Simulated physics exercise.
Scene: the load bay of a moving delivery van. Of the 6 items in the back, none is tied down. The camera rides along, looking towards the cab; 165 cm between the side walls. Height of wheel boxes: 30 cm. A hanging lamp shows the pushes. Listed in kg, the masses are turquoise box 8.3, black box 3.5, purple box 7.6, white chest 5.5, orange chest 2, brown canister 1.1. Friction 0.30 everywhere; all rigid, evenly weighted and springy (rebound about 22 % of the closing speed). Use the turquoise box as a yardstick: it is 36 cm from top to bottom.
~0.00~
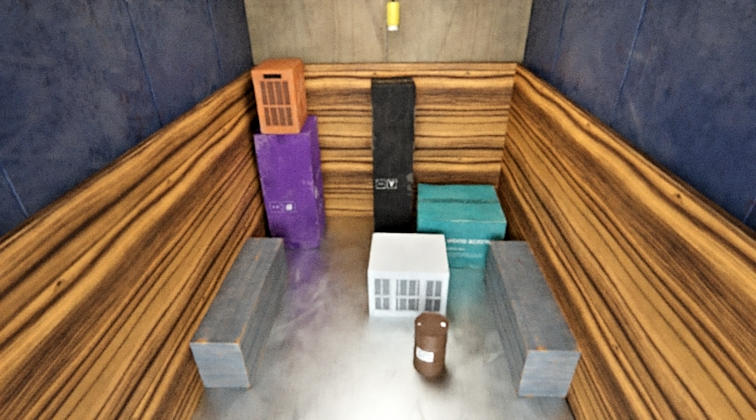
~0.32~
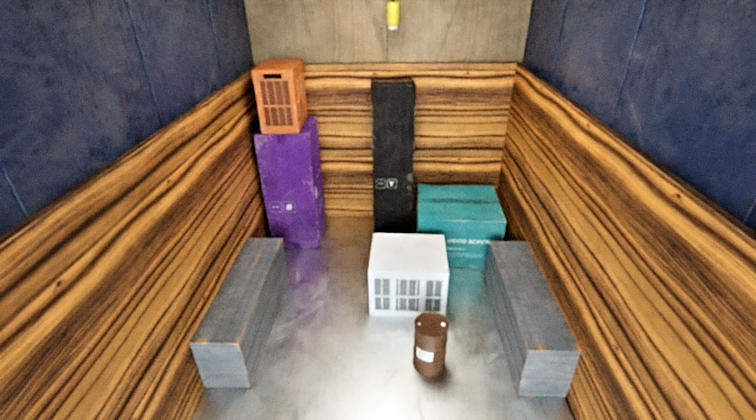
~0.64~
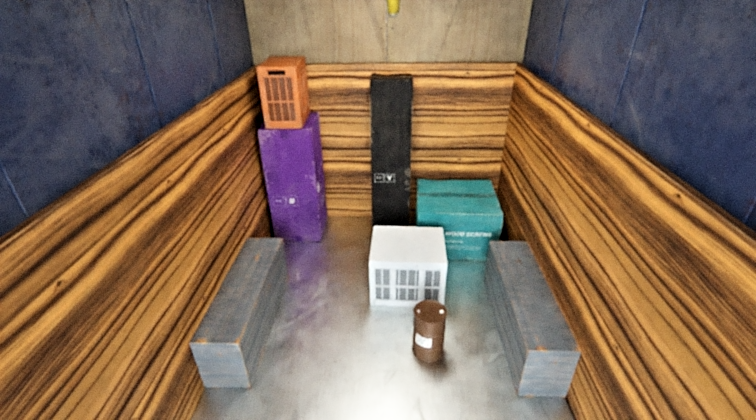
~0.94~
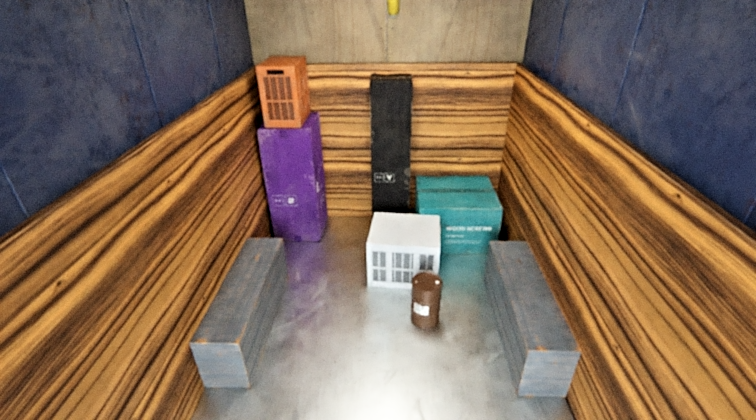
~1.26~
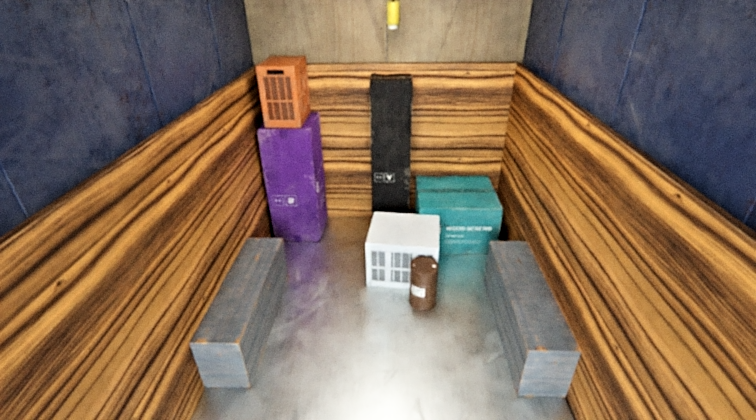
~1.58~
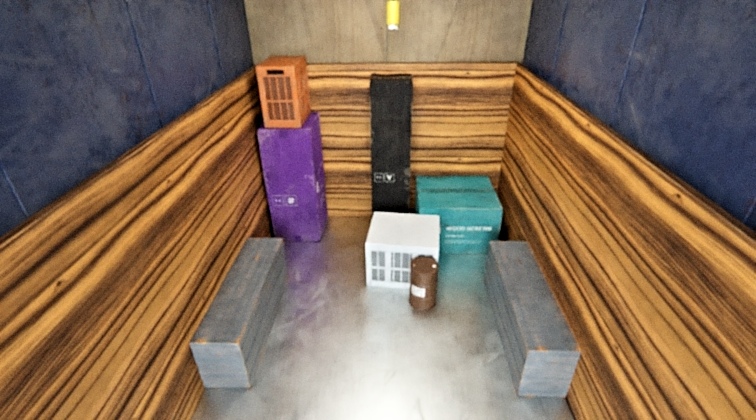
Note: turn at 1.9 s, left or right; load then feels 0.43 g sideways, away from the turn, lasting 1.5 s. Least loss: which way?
Right.
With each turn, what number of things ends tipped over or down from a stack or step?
For left it's 2, for right it's 0.
Turning left. At 2.58 s, push 0.43 g right; black box leaning 22° near (420, 157); turquoise box slid 17 cm near (466, 214); brown canister slid 45 cm.
After 3.08 s, push 0.43 g right; black box leaning 51° near (432, 159); turquoise box slid 17 cm near (466, 214); orange chest leaning 24°.
At rest (4.6 s), down from a stack or step, orange chest; tipped over in the back, black box; not toppled but over 15 cm from the start, turquoise box, purple box, white chest and brown canister. Seen from the same camera at the end, turquoise box near (466, 214), black box near (420, 168).
Turning right instead, nothing is lost, 0 of 6 in all.
